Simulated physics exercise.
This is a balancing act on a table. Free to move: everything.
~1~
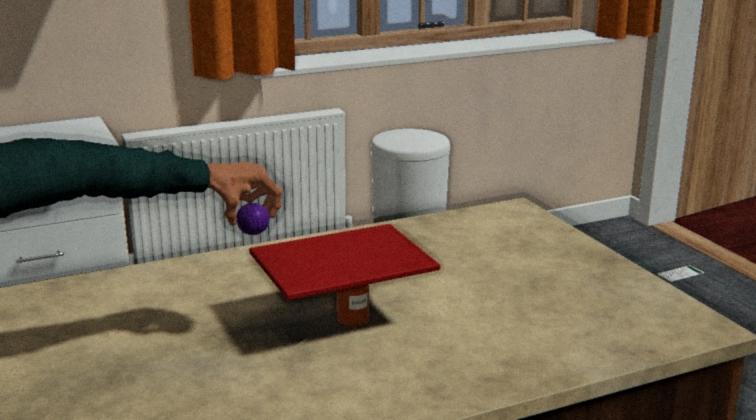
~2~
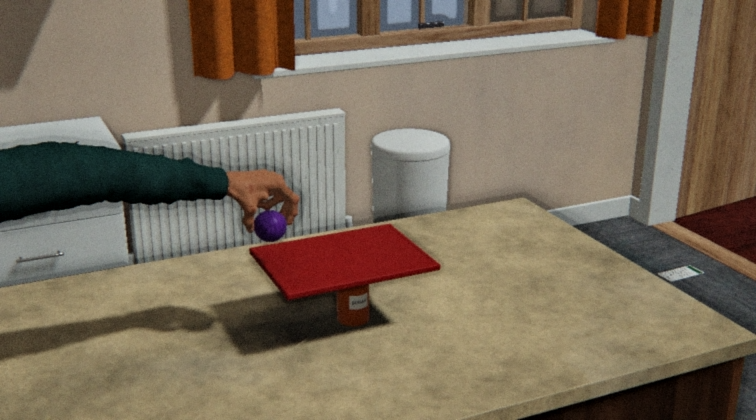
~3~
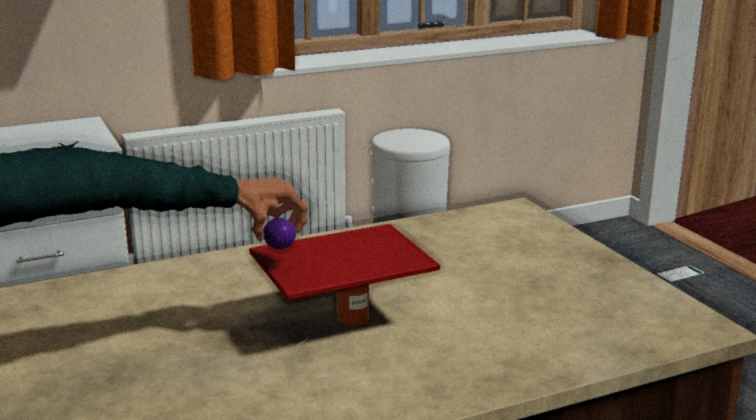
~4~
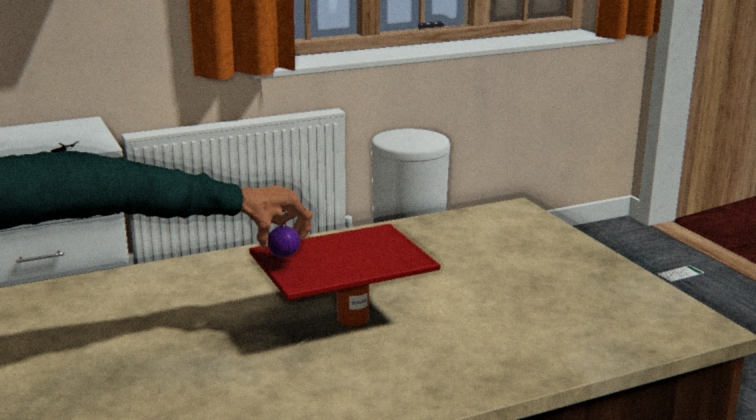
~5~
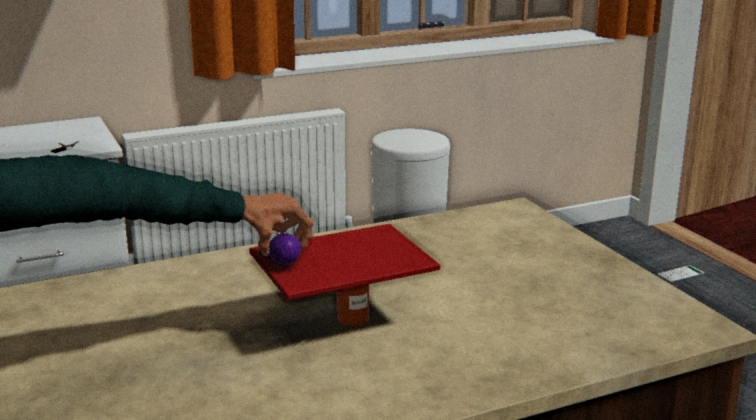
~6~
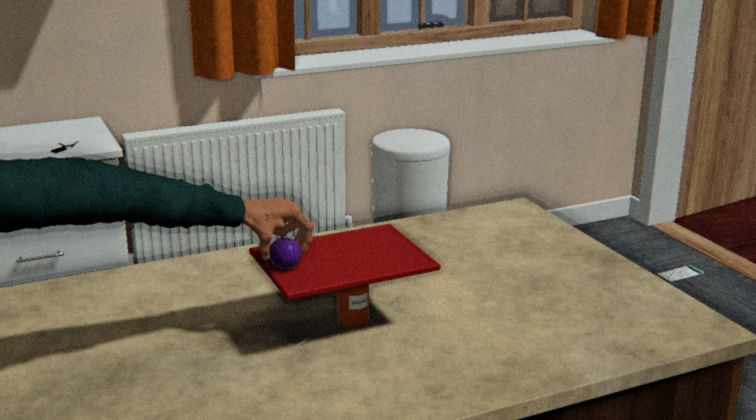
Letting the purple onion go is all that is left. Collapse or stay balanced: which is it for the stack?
Nice try - it doesn't all stay together, though.
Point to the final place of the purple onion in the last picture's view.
End position in the final view: Approximately (279, 322).
Then, 0.30 s after the last picture, purple onion now fallen; red lid tipped 21° from how it was.
Then, 0.40 s after the last picture, red lid tipped 45° from how it was.
Then, 0.50 s after the last picture, red lid tipped 63° from how it was.
Then, 0.60 s after the last picture, red lid tipped 59° from how it was.
At rest, fallen, purple onion; tipped over in the stack, red lid; orange jar in place. Seen from the same camera at the end, purple onion near (279, 322). The stack comes apart.
